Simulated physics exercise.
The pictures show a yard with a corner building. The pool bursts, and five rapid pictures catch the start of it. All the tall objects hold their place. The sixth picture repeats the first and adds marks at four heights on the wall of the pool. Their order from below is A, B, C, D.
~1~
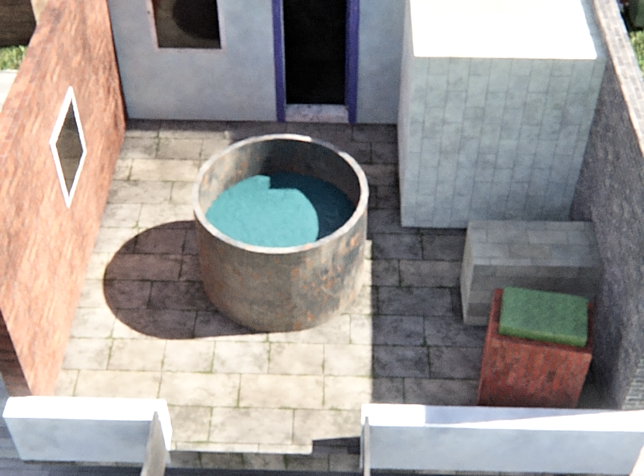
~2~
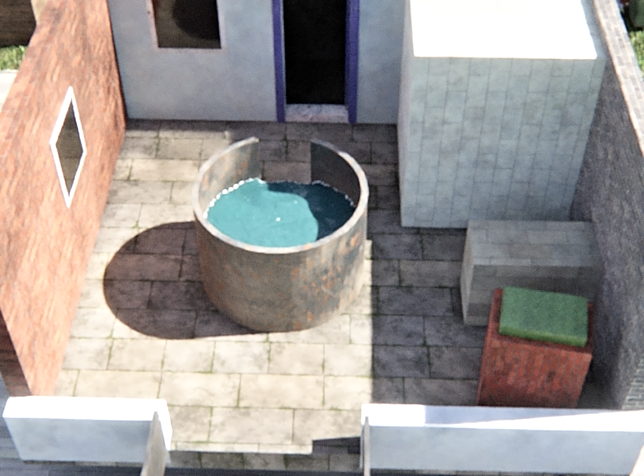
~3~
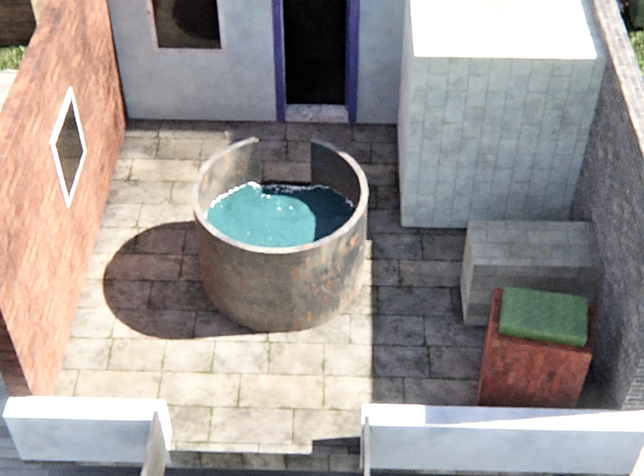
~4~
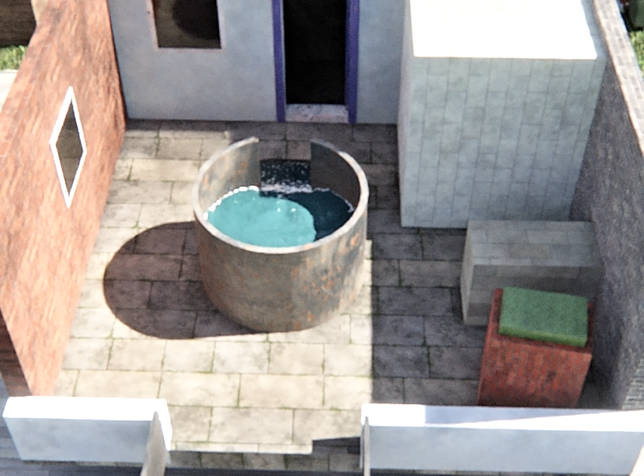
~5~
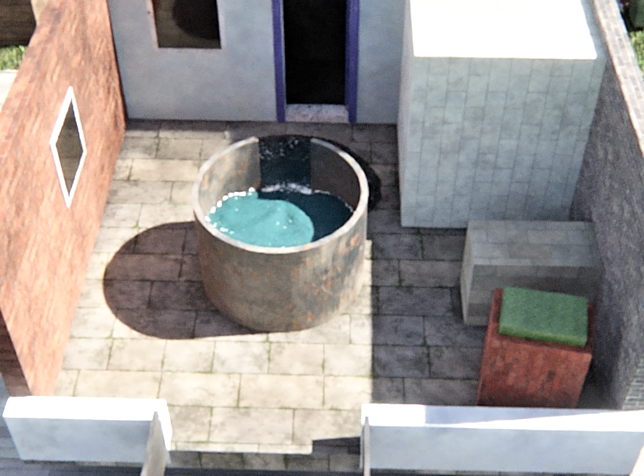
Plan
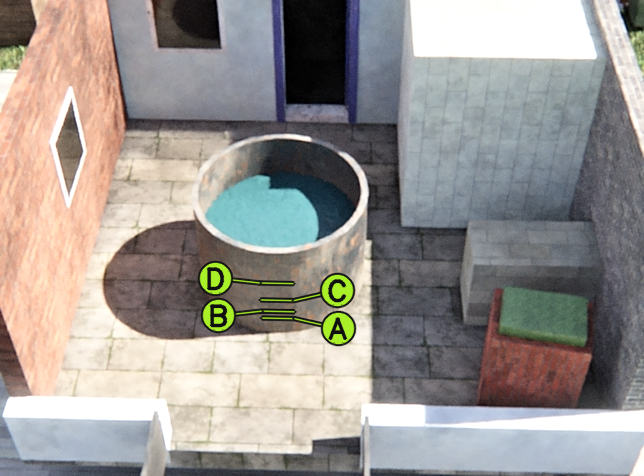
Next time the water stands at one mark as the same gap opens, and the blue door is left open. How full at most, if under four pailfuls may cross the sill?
The answer is mark B.
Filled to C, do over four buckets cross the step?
Yes.
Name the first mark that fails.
C it is.
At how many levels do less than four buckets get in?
Two.
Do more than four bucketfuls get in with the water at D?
Yes, it does.
On the marked copy, A at (278, 318); B at (278, 311); C at (277, 300); D at (276, 283); from the bottom up A, B, C, D.
For mark A, nothing gets over.
For mark B, a splash gets over, under a bucket.
For mark C, about 10 bucketfuls get in.
For mark D, dozens of bucketfuls pour in.
